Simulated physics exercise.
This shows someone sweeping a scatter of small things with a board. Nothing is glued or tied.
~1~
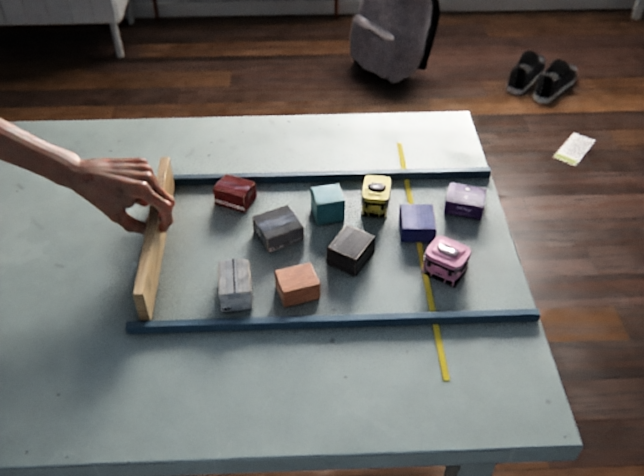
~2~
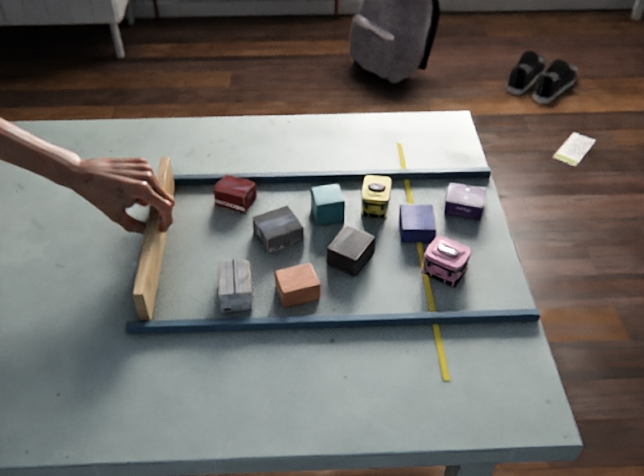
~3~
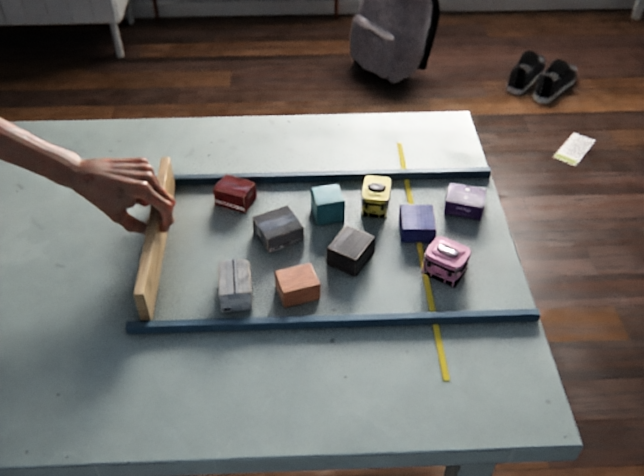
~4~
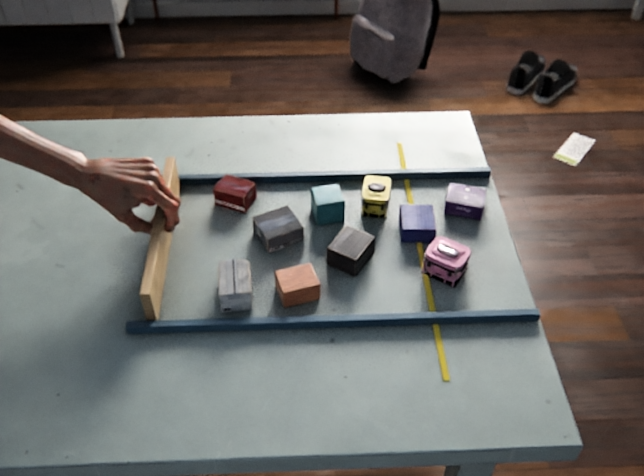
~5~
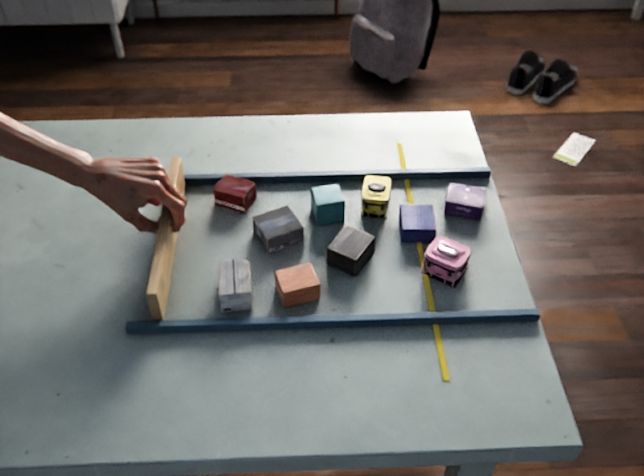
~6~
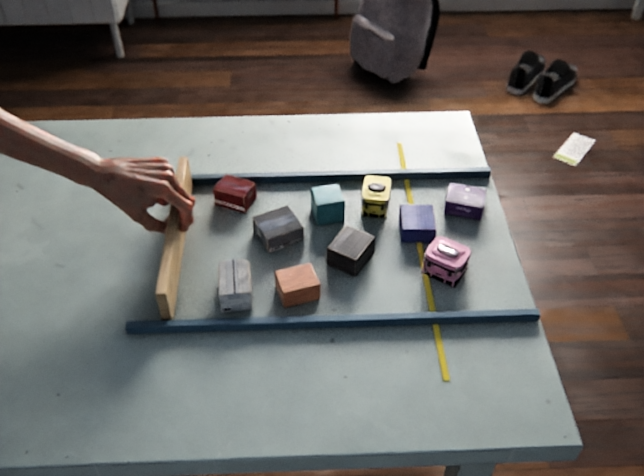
The footage shows a hand holding a wooden board upright at the left of scattered small boxes and blocks on a table, then sliding it slightly to the right between two blue rails while the objects stay still.
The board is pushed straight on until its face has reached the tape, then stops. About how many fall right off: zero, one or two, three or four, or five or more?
The number that fall off is zero.
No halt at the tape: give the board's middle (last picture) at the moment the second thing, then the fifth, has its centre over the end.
About (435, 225), then (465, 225).
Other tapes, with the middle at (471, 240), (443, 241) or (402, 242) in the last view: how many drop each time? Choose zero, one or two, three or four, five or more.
Taking them in turn, five or more; one to two; none at all.
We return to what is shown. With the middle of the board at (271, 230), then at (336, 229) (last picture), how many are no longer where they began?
At the one place 4, at the other 7.
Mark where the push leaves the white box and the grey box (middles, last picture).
The white box at (445, 281), the grey box at (437, 228).
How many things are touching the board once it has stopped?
That makes 4.
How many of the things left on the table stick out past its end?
2 of them.
A little later, none off yet; purple box at rest near (465, 202); pink case at rest near (447, 261); blue block at rest near (417, 223).
When it is over, the number that fall off is zero.
